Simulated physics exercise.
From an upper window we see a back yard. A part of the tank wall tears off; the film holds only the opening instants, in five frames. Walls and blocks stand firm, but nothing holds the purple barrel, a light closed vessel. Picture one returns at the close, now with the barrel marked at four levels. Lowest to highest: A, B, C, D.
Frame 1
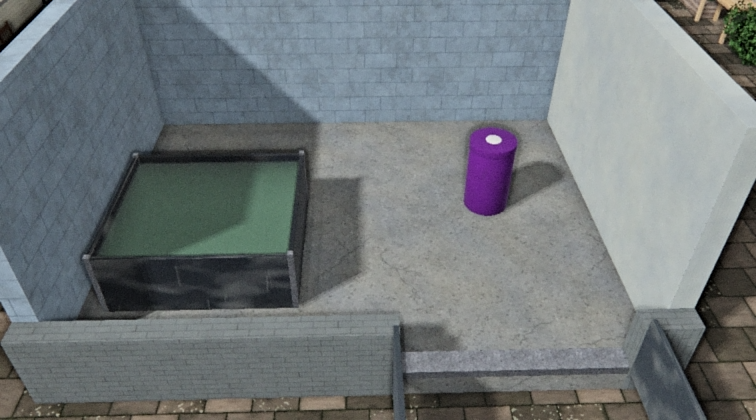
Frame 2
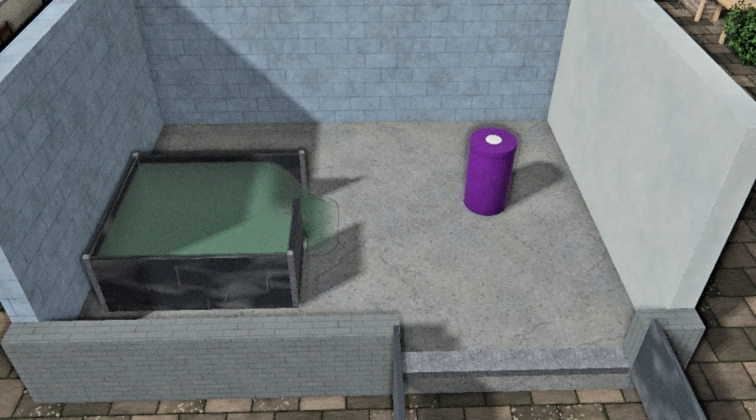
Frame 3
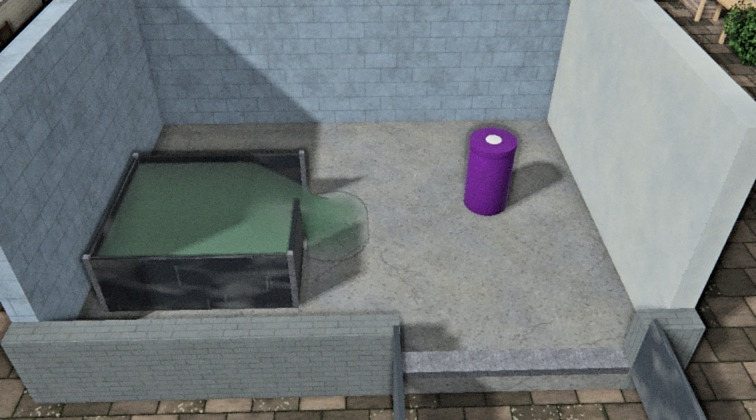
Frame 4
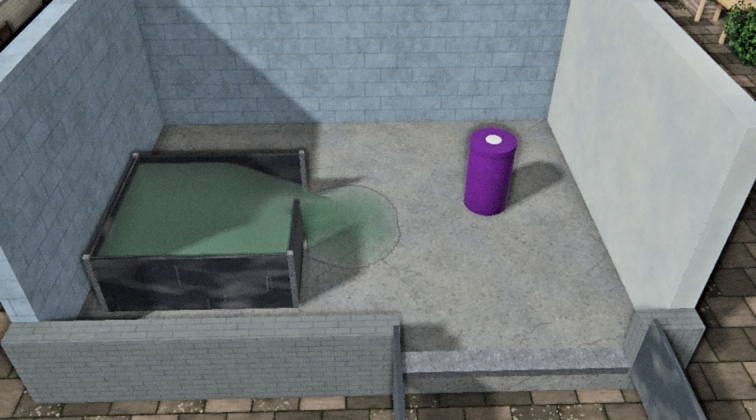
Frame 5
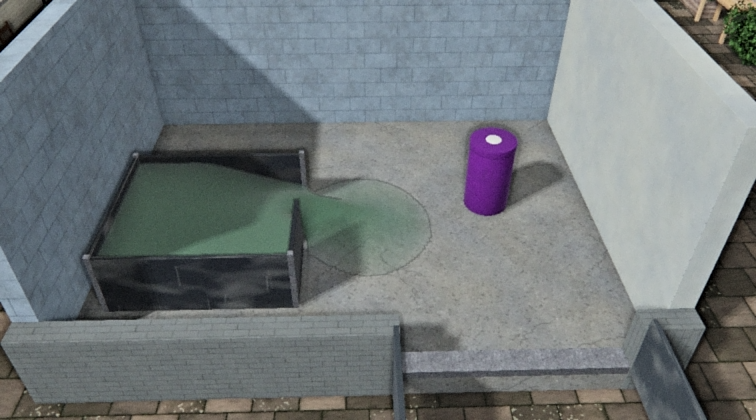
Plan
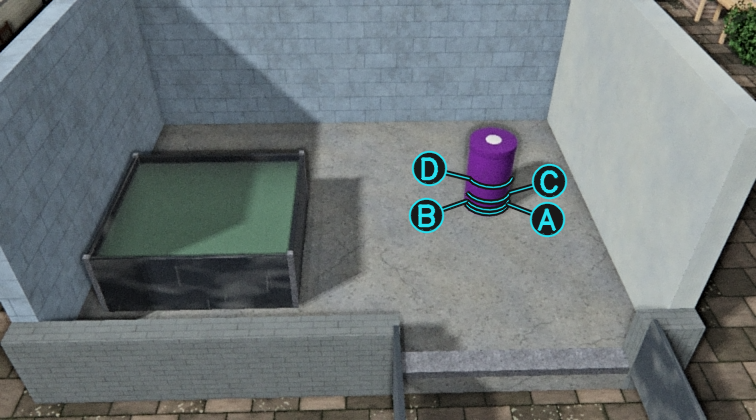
In a back yard, green water pours from a tank and spreads right across the ground.
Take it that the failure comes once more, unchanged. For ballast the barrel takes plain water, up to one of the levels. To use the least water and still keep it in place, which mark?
D is the one.
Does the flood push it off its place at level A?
Yes.
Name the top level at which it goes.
Here it is level C.
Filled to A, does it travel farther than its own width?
Yes.
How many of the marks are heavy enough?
One of them.
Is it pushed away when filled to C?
Yes, it does.
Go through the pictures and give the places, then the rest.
Lid of the purple barrel at (494, 140); tank full, its middle at (207, 207); open gate at (518, 315).
Water covers 2 % of the ground and is seen nearest the barrel at (329, 208).
Water covers 4 % of the ground and is seen nearest the barrel at (361, 216).
Water covers 6 % of the ground and is seen nearest the barrel at (387, 211).
Lid of the purple barrel at (494, 140); water covers 9 % of the ground and is seen nearest the barrel at (419, 214).
On the marked copy, A at (489, 213); B at (490, 209); C at (491, 202); D at (493, 187); from the bottom up A, B, C, D.
If A is chosen, it is pushed about twice its own width away.
If B is chosen, it is pushed about 3 times its own width away.
If C is chosen, it is pushed about its own width away.
If D is chosen, it does not move.
